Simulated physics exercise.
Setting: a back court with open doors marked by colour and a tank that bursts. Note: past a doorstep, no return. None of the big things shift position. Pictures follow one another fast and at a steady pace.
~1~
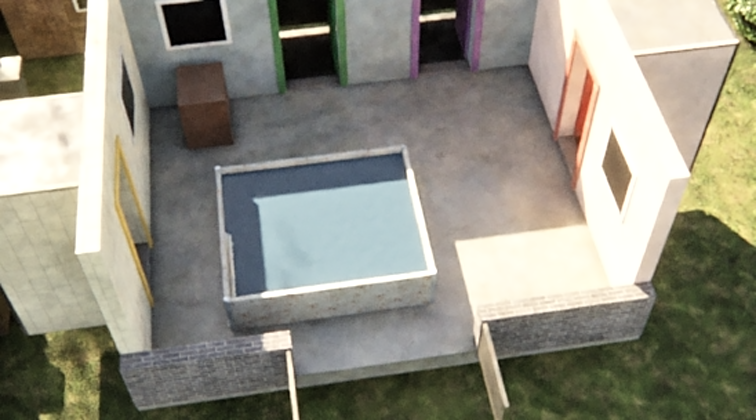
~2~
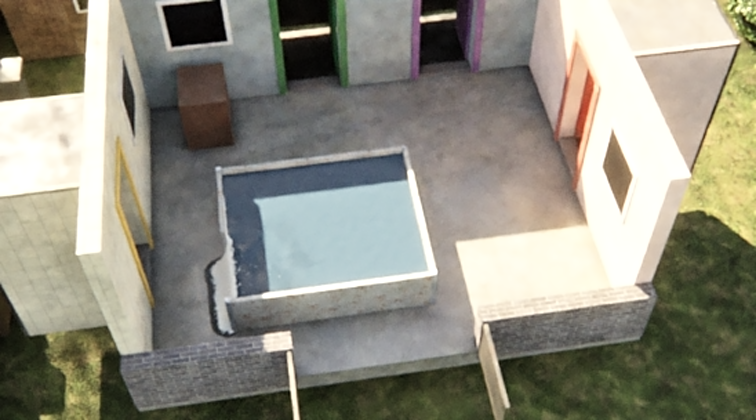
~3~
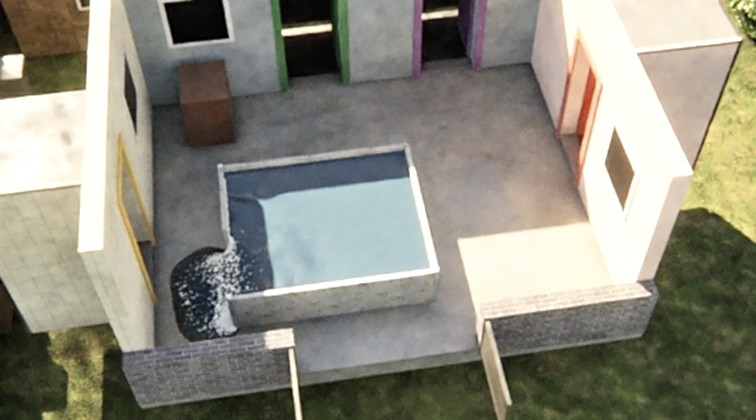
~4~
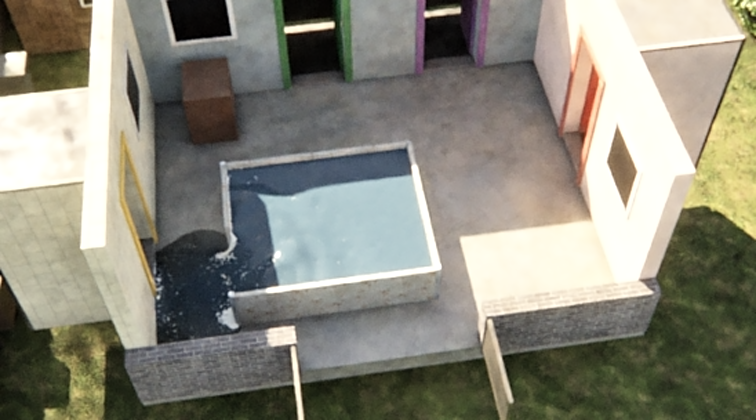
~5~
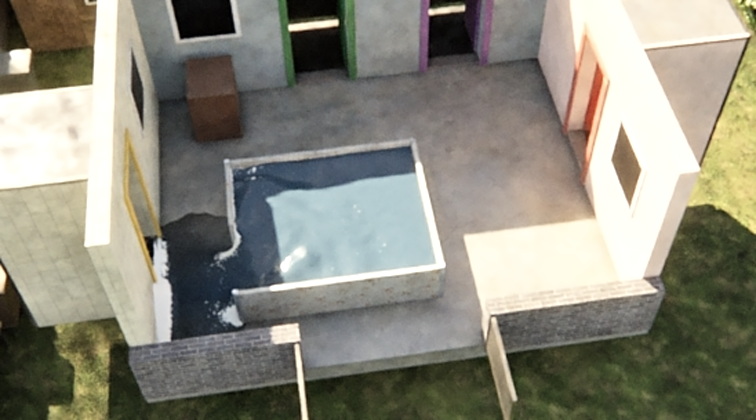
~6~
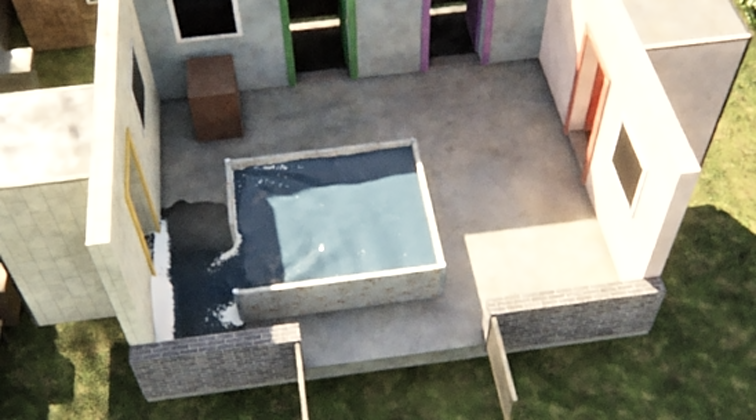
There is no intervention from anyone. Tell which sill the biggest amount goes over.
It goes over the yellow sill.
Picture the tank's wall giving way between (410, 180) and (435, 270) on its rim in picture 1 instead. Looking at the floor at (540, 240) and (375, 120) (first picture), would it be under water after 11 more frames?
So the first point ends up swamped, while the second ends up unwetted.
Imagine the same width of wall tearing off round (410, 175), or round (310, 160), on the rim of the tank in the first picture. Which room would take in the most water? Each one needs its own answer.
Try one: The red-painted one; try two: The green one.
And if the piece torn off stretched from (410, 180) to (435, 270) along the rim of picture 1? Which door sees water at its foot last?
It's the one in yellow, I think.
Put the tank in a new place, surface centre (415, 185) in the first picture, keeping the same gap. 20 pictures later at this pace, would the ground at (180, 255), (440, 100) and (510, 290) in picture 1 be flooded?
As listed: Awash, dry, not flooded.
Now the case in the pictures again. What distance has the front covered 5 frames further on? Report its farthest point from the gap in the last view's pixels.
I'd go with roughly (161, 138).
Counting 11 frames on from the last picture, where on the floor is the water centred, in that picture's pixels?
I'd say near (292, 260).
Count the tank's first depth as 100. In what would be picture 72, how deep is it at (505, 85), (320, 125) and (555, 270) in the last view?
Going in order, that's 18, 4 and 6 %.
A moment on, water covers 15 % of the floor; yellow door some in, green door not reached, red door not reached, purple door not reached.
Next, water covers 30 % of the floor; yellow door a lot in, green door not reached, red door not reached, purple door not reached.
Then, water covers 50 % of the floor; yellow door a lot in, green door wet at the sill, nothing in, red door not reached, purple door not reached.
Later, water covers 85 % of the floor; yellow door a lot in, green door a trickle in, red door wet at the sill, nothing in, purple door wet at the sill, nothing in.
In the end, water covers 95 % of the floor; yellow door a lot in, green door a trickle in, red door wet at the sill, nothing in, purple door some in; the yellow door has let in the most.
